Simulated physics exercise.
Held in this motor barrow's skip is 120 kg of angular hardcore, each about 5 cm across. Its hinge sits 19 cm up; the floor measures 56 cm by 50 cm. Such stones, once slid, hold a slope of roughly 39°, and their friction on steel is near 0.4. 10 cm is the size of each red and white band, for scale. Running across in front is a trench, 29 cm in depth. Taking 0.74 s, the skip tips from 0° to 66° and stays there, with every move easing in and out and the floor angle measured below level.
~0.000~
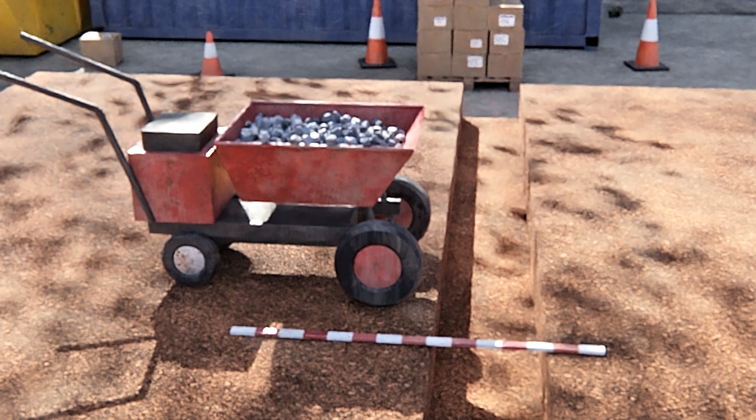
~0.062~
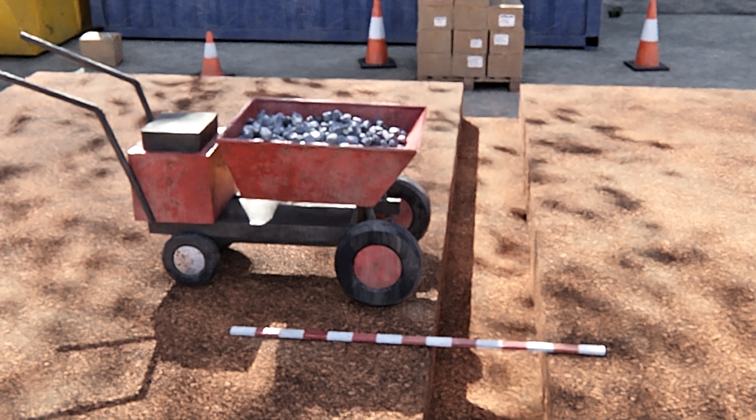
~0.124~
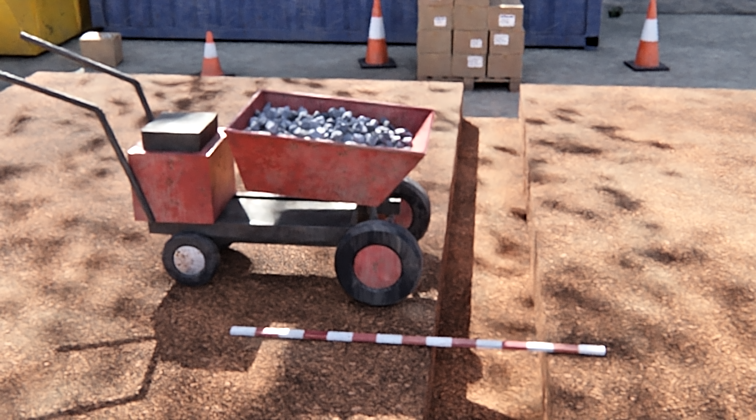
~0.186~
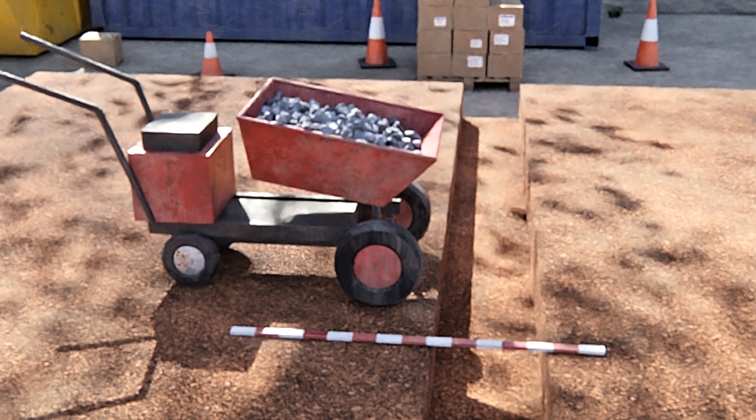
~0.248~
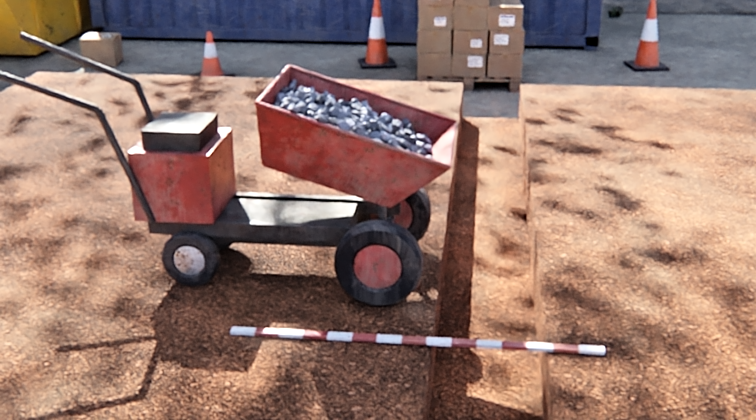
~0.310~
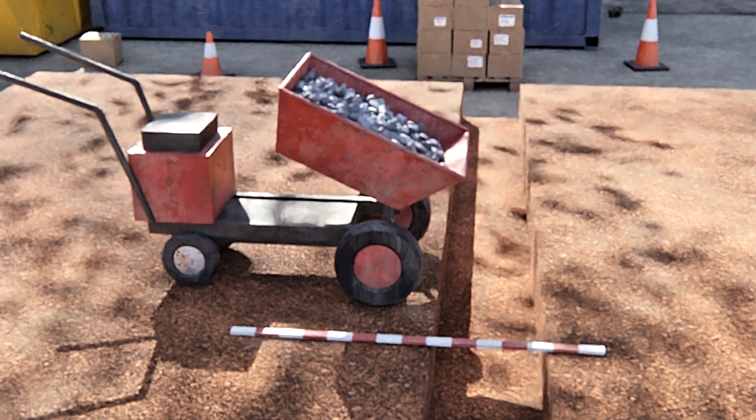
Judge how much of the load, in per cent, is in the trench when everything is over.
I judge it at about 27 per cent.
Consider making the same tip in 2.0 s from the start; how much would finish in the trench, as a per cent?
It would be near 40 percent.
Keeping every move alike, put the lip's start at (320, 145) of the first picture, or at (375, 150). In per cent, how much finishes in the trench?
Near 60 and near 50 percent.
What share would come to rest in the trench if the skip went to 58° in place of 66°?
Share in trench: Approx. 10%.
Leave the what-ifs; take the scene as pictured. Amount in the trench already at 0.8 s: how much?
Some 5 per cent.
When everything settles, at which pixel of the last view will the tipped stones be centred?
Roughly at (551, 282).
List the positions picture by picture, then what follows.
In the first frame, the skip is at 0°, its lip at (414, 151); the top of the load is at (324, 124).
The second frame shows lip at (417, 151), floor tilted 1°, highest stones at (315, 122); the stones move at 0.3 m/s on average.
In the third frame, the skip is at 5°, its lip at (425, 154); the top of the load is at (284, 116); the stones move at 0.7 m/s on average.
The fourth frame shows lip at (436, 160), floor tilted 10°, highest stones at (292, 107); the stones move at 0.9 m/s on average.
In the fifth frame, the skip is at 17°, its lip at (450, 168); the top of the load is at (294, 92); the stones move at 1.1 m/s on average.
In the sixth frame, the skip is at 25°, its lip at (464, 178); the top of the load is at (313, 82); the stones move at 1.2 m/s on average.
After 0.6 s the floor is at 55°; 100 % in the skip; the foremost stones are at (487, 199).
After 0.8 s the floor is at 66°; 86 % in the skip, 7 % in the trench, 7 % past the trench; the foremost stones are at (578, 287).
After 1.2 s the floor is at 66°; 55 % in the skip, 13 % in the trench, 32 % past the trench; the foremost stones are at (697, 292).
After 3.1 s the floor is at 66°; 40 % in the skip, 27 % in the trench, 32 % past the trench; the foremost stones are past the picture's edge.
